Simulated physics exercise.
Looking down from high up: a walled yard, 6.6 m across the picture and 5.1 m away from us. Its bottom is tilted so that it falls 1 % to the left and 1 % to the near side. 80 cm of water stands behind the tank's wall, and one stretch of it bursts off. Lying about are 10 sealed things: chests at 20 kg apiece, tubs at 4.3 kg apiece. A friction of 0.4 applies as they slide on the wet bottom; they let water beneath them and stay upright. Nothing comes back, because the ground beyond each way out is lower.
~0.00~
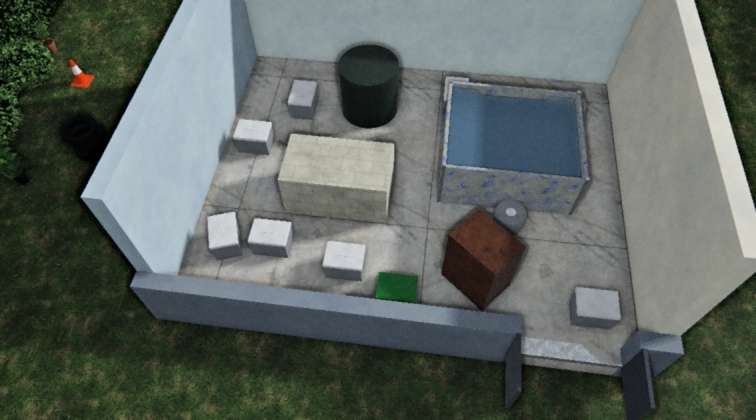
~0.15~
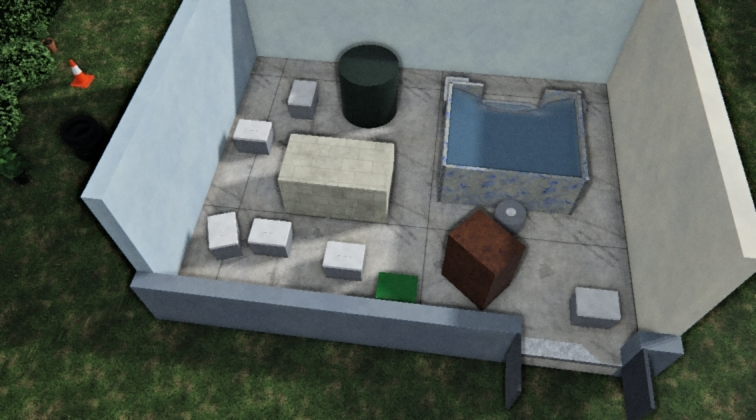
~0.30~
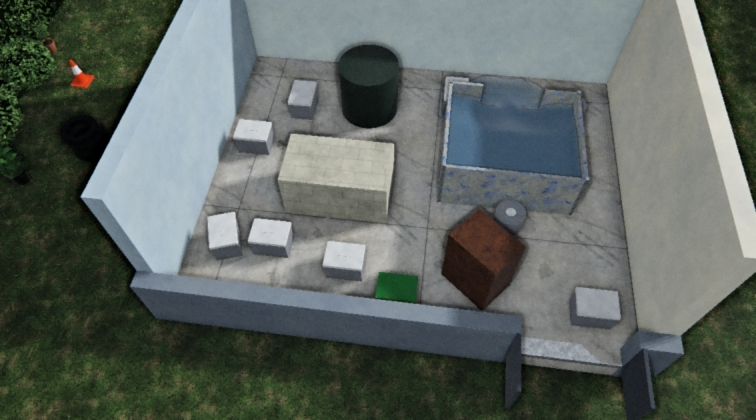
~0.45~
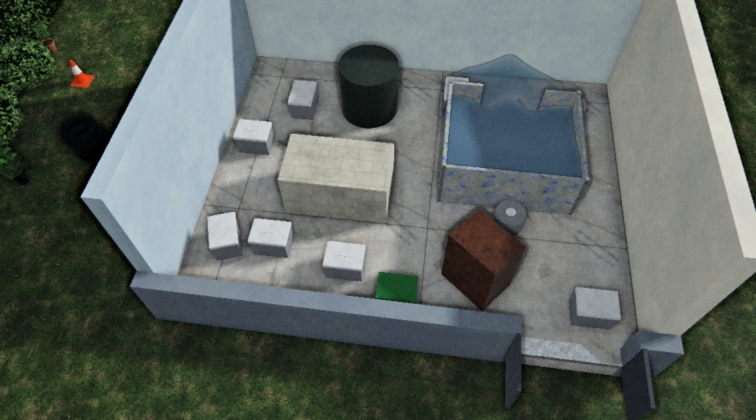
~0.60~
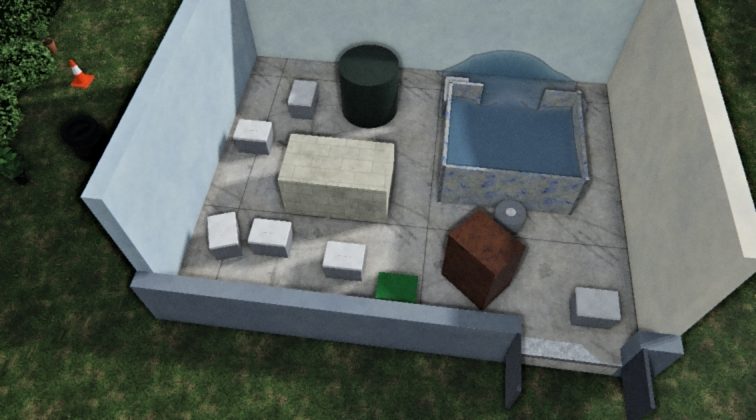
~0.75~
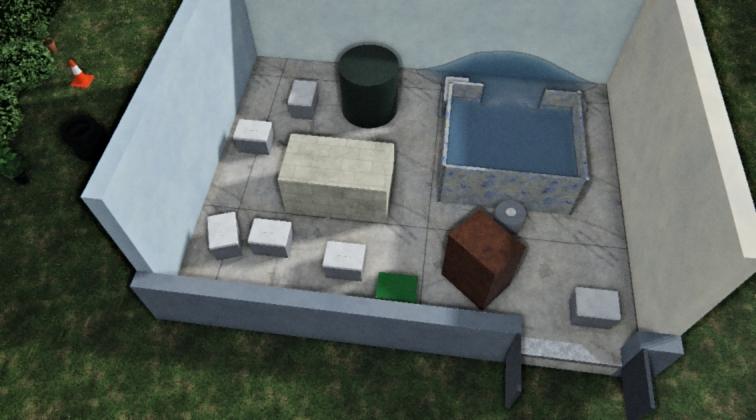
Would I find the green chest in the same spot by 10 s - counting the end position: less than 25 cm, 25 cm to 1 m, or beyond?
It comes to rest a bit off.
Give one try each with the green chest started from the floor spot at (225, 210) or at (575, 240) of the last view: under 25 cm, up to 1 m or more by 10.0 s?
Results, in order: Borne far off, then borne far off.
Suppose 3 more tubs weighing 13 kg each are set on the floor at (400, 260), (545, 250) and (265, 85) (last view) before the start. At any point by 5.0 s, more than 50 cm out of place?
Answers, first to last: Not exceeding, not exceeding, exceeding.
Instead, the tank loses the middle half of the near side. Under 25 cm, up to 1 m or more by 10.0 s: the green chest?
After that, the green chest hardly moves.
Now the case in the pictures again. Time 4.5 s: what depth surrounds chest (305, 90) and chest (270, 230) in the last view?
Depths: Near 4 cm, then near 1 cm.
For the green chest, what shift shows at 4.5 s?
It is about 0 cm out of place by then.
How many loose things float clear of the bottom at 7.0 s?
The number is 2.
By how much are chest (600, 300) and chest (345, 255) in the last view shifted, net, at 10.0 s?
The first is gone out, the second sits 80 cm from its start.
After 2.0 s the green chest is near (397, 286), 0.0 m from its start, aground; 0 of 10 are out; 0 afloat.
After 4.5 s the green chest is near (397, 286), 0.0 m from its start, aground; 1 of 10 are out; 1 afloat.
After 7.0 s the green chest is near (406, 283), 0.1 m from its start, aground; 1 of 10 are out; 2 afloat.
After 10.0 s the green chest is near (432, 251), 0.7 m from its start, afloat; 1 of 10 are out; 7 afloat.
